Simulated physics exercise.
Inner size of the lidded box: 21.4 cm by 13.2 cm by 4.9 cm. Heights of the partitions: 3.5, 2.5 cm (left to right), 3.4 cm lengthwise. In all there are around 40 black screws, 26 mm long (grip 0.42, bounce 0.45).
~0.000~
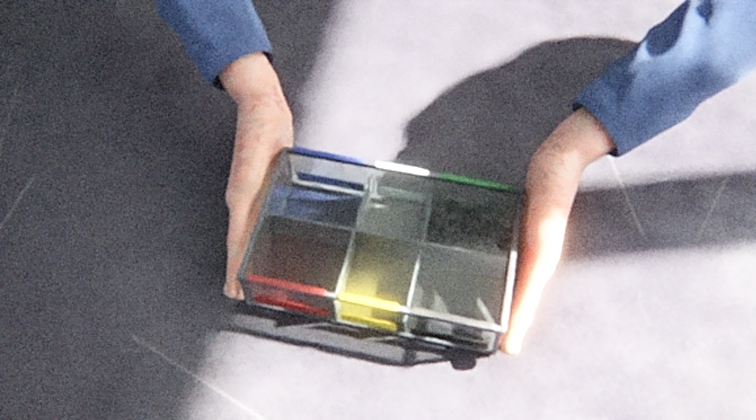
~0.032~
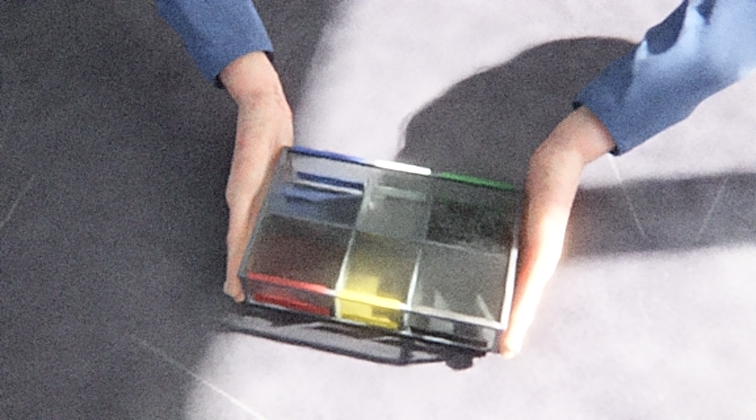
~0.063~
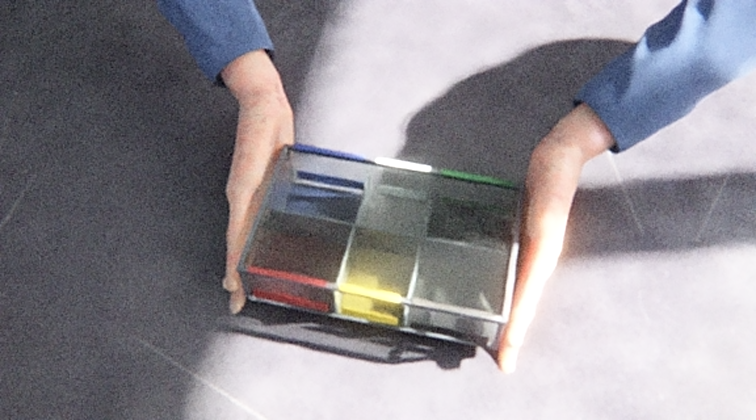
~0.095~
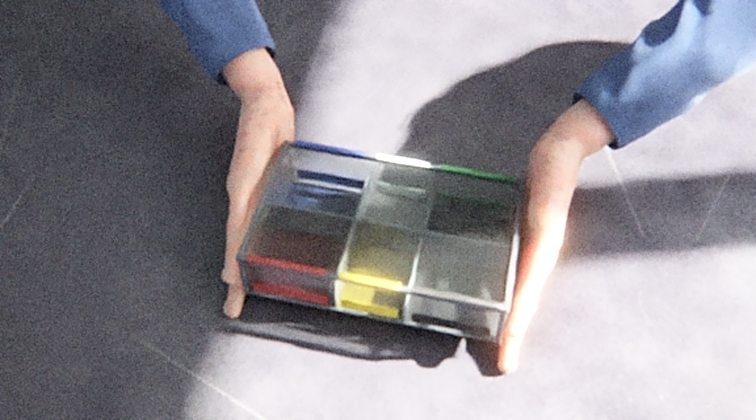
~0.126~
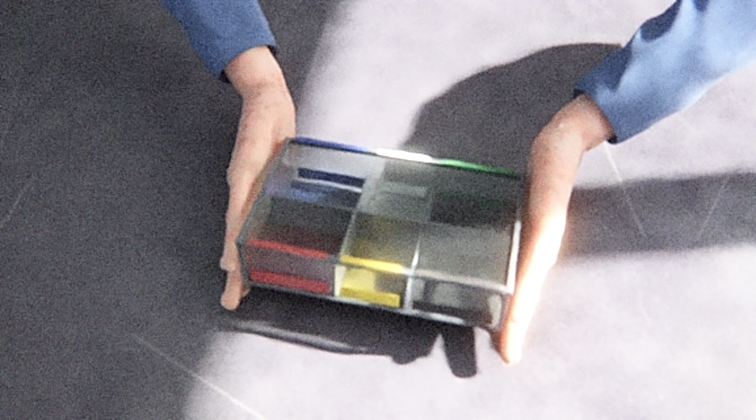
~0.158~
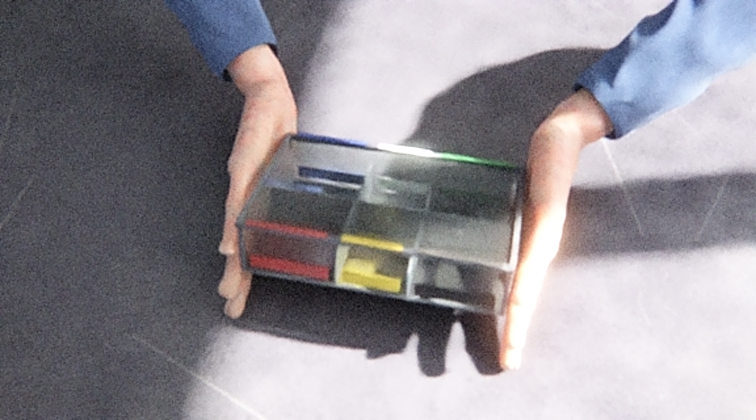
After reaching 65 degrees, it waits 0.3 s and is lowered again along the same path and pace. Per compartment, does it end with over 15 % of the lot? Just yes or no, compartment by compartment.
Red compartment gets a no, blue compartment gets a no, green compartment gets a yes, yellow compartment gets a no, white compartment gets a no, black compartment gets a no.
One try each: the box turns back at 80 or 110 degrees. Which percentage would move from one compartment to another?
Close to 5 in a hundred first, and 5 in a hundred second.
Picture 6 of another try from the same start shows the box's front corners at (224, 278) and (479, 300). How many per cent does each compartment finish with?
It comes out as red at 10 percent, blue at 10 percent, green at 45 percent, yellow at 10 percent, white at 20 percent and black at 0 percent.
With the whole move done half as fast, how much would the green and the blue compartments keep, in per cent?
Result: Green = 100 %; blue = 0 %.
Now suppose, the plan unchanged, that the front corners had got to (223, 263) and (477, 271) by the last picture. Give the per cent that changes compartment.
In that case about 50 percent.
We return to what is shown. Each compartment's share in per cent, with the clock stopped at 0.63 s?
Red 0, blue 0, green 100, yellow 0, white 0, black 0.
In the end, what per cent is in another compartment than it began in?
0 percent.
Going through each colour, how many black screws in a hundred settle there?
Red 0; blue 0; green 100; yellow 0; white 0; black 0 (in a hundred).
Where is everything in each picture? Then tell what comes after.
In the first picture, box tilt 0 degrees, front corners at (242, 276) and (500, 328); green 100 %.
In the second picture, box tilt 1 degrees, front corners at (242, 273) and (501, 325).
In the third picture, box tilt 3 degrees, front corners at (242, 267) and (502, 319), lowest corner left back.
In the fourth picture, box tilt 7 degrees, front corners at (241, 257) and (504, 307), lowest corner left back.
In the fifth picture, box tilt 13 degrees, front corners at (241, 241) and (507, 289), lowest corner left back.
In the sixth picture, box tilt 19 degrees, front corners at (241, 223) and (510, 268), lowest corner left back; green 100 %. Its pace works out near 195 degrees a second.
After 0.63 s, tilt 65 degrees; green 100 %.
Then, at 0.94 s, tilt 39 degrees; green 100 %.
After 1.35 s, tilt 0 degrees; green 100 %.
In the end, at 1.6 s, red 0 %, blue 0 %, green 100 %, yellow 0 %, white 0 %, black 0 %.
